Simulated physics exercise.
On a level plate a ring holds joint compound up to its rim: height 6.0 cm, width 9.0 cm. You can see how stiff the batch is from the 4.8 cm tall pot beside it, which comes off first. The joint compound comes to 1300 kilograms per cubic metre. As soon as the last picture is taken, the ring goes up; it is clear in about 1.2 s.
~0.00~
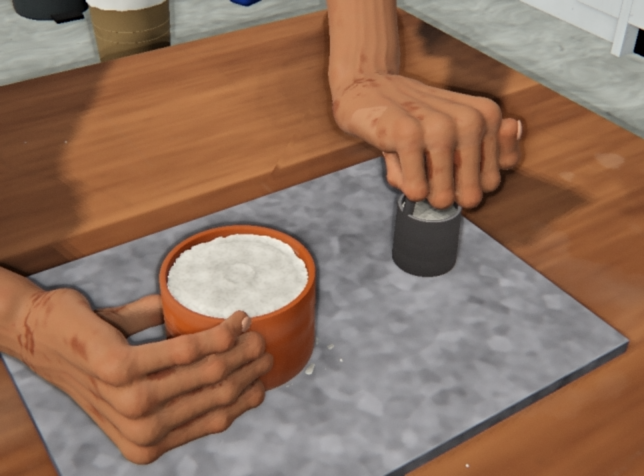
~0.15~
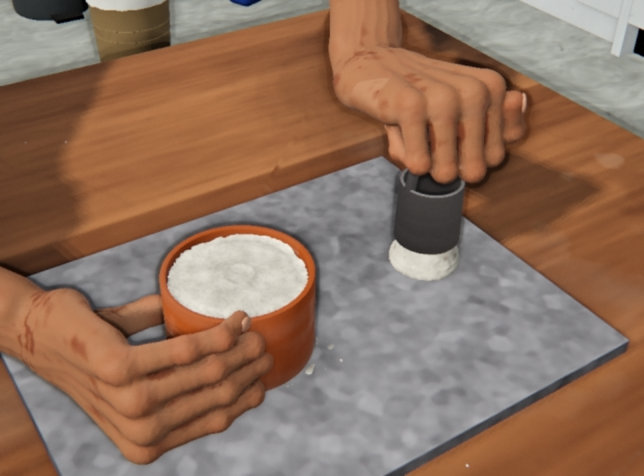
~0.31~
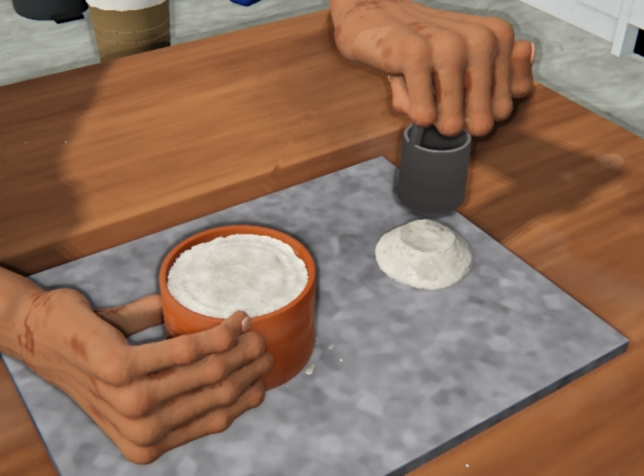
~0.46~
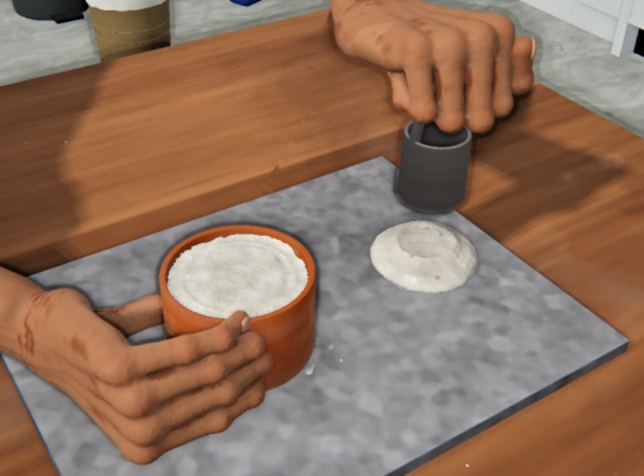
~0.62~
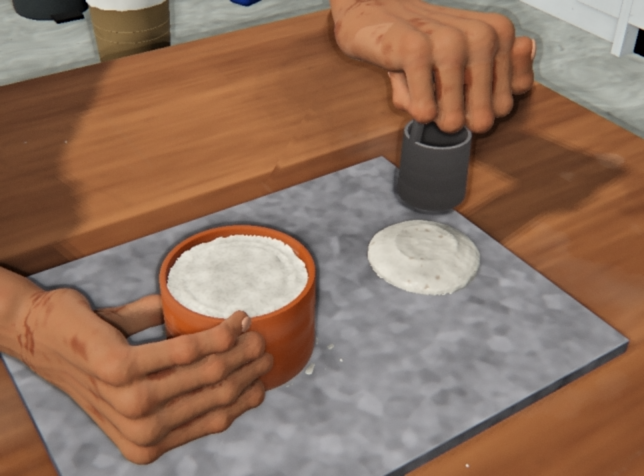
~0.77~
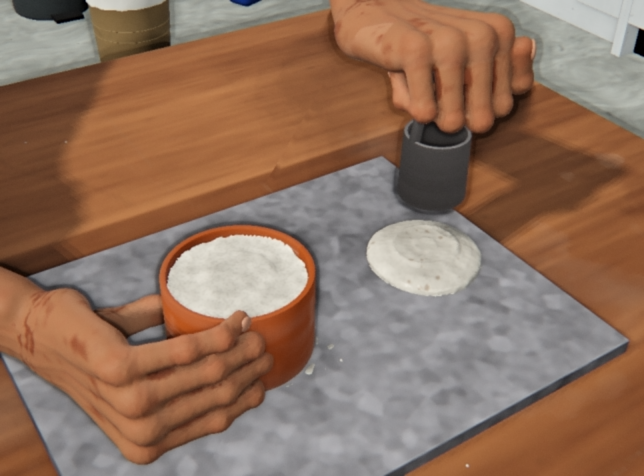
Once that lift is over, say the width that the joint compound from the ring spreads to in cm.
Some 19.3 cm.
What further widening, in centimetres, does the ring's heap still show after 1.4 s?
About 3.5 centimetres.
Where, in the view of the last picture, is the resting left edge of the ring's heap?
Position: Around (95, 366).
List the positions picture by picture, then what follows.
In the first frame, middle of the pot's mouth at (429, 207), still down; middle of the ring's top at (238, 274), not yet moved.
In the second frame, middle of the pot's mouth at (432, 183), raised 2.1 cm; middle of the ring's top at (238, 274), not yet moved.
In the third frame, middle of the pot's mouth at (437, 139), raised 5.7 cm; what the pot left 2.3 cm high and 7.5 cm wide, top at (426, 239); middle of the ring's top at (238, 274), not yet moved.
In the fourth frame, middle of the pot's mouth at (437, 135), raised 6.0 cm; what the pot left 1.8 cm high and 8.2 cm wide, top at (425, 244); middle of the ring's top at (238, 274), not yet moved.
In the fifth frame, middle of the pot's mouth at (437, 135), raised 6.0 cm; what the pot left 1.6 cm high and 8.7 cm wide, top at (425, 246); middle of the ring's top at (238, 274), not yet moved.
In the sixth frame, middle of the pot's mouth at (437, 135), raised 6.0 cm; what the pot left 1.6 cm high and 8.9 cm wide, top at (425, 246); middle of the ring's top at (238, 274), not yet moved.
After 1.1 s, the ring is up 1.6 cm; the joint compound has come down 0.6 cm to 5.4 cm and is 12 cm wide.
After 1.4 s, the ring is up 4.0 cm; the joint compound has come down 3.2 cm to 2.8 cm and is 16 cm wide.
After 1.7 s, the ring is up 6.3 cm; the joint compound has come down 3.7 cm to 2.3 cm and is 18 cm wide.
After 2.0 s, the ring is clear; the joint compound has come down 3.8 cm to 2.2 cm and is 19 cm wide.
After 3.7 s, at rest, the ring is clear; the joint compound has come down 3.9 cm to 2.1 cm and is 19 cm wide.
